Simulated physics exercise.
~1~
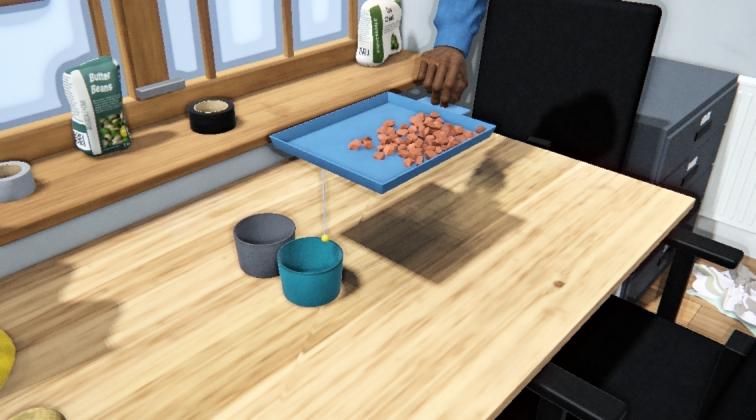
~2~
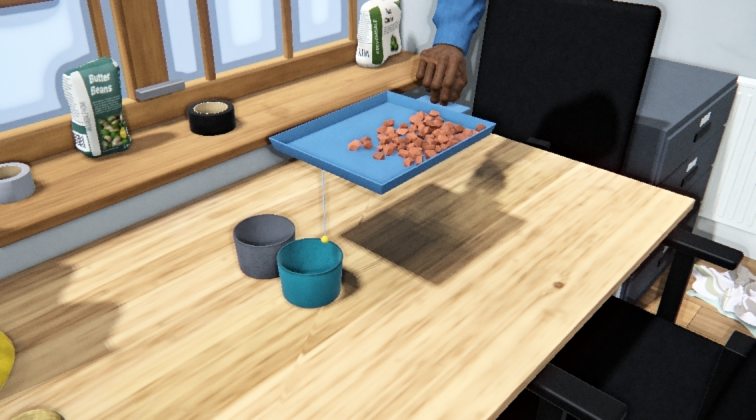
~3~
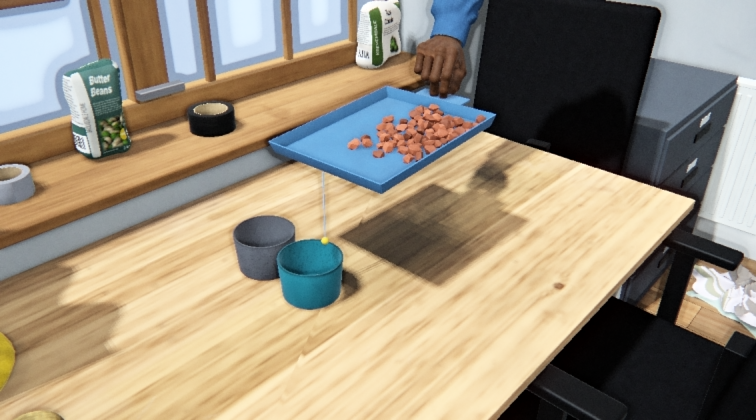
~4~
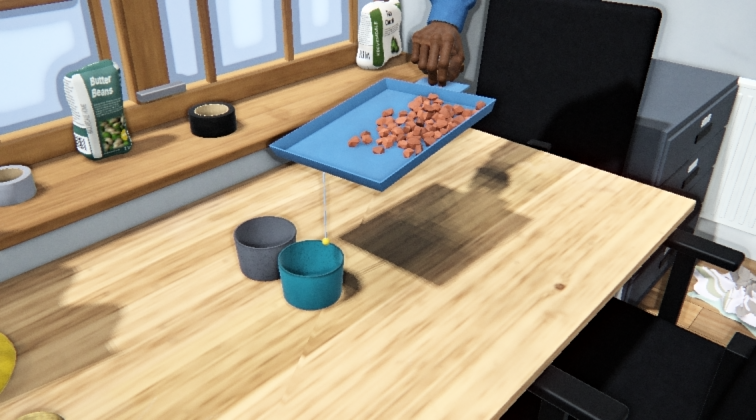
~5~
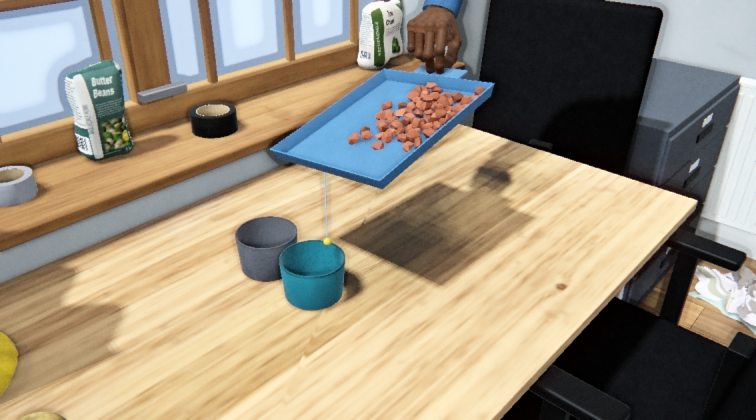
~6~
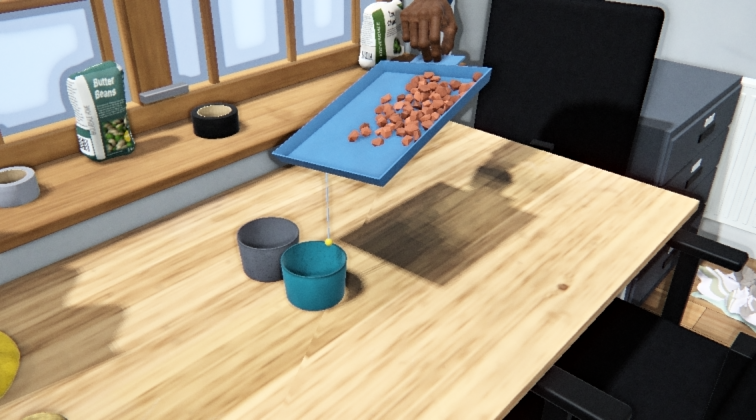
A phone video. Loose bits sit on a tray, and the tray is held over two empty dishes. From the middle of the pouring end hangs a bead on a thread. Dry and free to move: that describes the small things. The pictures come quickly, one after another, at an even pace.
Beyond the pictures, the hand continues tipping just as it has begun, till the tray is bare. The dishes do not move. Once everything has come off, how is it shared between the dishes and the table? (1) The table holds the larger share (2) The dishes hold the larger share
Answer: 2.
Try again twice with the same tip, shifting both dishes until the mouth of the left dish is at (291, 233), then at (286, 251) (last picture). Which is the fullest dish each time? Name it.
Well, first the dish at left, then the dish at left.
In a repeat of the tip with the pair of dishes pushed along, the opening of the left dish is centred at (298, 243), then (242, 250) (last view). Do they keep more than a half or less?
Well, it comes to a lesser portion at first and a lesser portion after that.
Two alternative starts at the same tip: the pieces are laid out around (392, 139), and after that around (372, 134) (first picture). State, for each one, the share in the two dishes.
Try 1: 80 %; try 2: 80 %.
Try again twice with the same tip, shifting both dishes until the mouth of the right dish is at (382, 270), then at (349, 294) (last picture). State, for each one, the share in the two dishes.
It works out to 0 percent and then 10 percent.
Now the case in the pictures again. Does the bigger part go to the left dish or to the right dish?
The fuller one is the left side.
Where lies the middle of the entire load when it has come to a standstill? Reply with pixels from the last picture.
Around (266, 263).
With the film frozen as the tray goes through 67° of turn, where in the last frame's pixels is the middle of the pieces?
The load is centred about (295, 160).
Just after the last frame, tray tipped steeply; the larger part on the tray; roughly a quarter in the air.
A moment on, tray tipped past a quarter turn; about a tenth in the right dish; roughly two thirds in the left dish; roughly a quarter outside both; just a few in the air.
Further on, tray tipped past a quarter turn; about a tenth in the right dish; roughly two thirds in the left dish; roughly a third outside both.
When it is over, tray tipped past a quarter turn; about a tenth in the right dish; roughly two thirds in the left dish; roughly a third outside both.
